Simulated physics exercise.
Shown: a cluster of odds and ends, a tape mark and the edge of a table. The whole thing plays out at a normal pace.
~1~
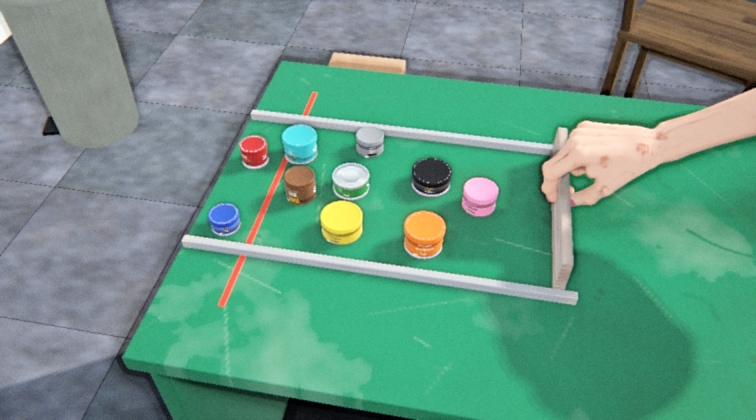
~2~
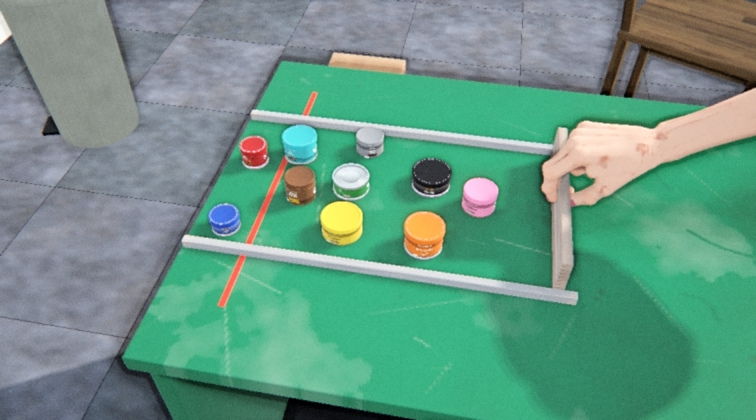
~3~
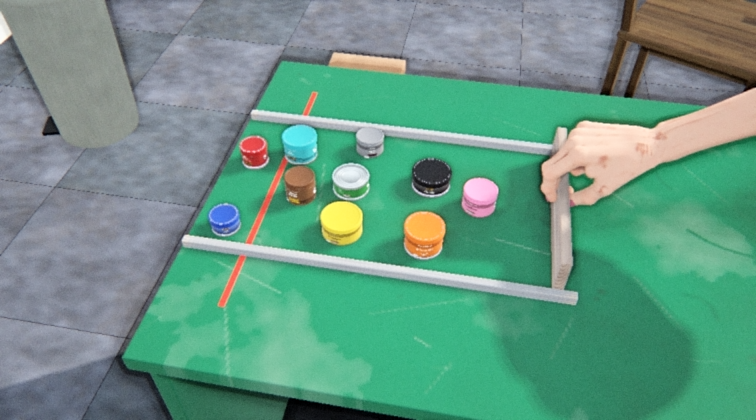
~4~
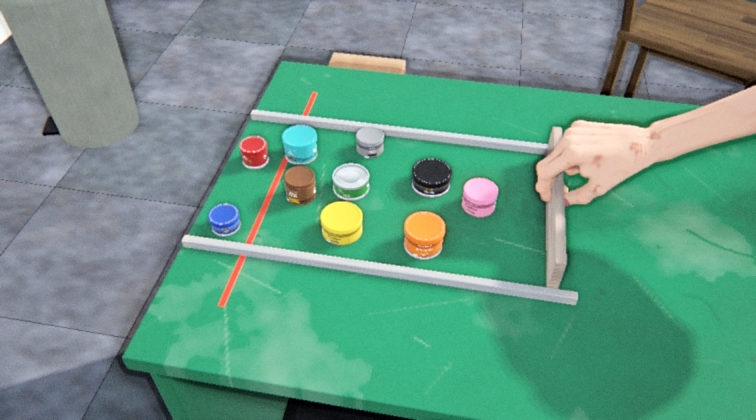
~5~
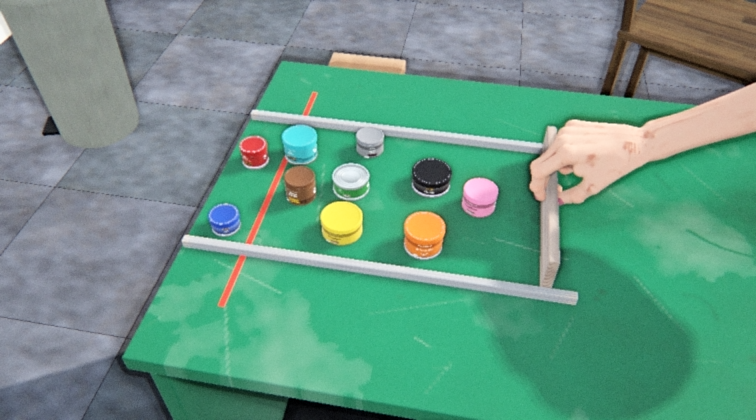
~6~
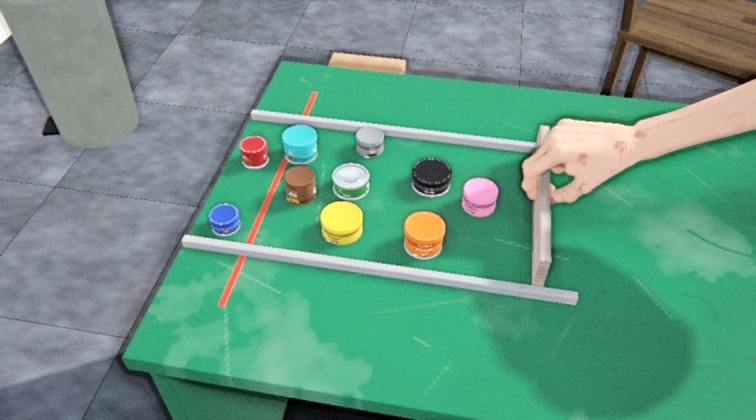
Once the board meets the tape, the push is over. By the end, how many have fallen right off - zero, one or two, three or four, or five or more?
All but one or two remain.
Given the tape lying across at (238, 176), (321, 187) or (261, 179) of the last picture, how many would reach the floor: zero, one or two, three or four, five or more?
5 or more; none; more than four.
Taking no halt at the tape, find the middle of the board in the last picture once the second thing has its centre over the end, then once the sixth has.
First roughly (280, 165), later roughly (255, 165).
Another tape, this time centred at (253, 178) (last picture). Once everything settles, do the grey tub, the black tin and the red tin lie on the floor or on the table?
Going in order, the grey tub keeps its spot, then the black tin keeps its spot, then the red tin goes off the edge.
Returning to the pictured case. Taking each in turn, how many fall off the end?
Taken together, the number is 2.
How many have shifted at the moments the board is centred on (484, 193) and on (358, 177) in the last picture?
That gives 1 for the first and 7 for the second.
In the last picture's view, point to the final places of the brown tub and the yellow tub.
Roughly (227, 183); the other one roughly (203, 207).
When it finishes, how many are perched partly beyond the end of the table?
Answer: 3.
Soon after, none off yet; red tin at rest near (254, 153); blue pot at rest near (225, 220); turquoise tin at rest near (300, 145).
In the end, the number that fall off is one or two; gone, blue pot and red tin.
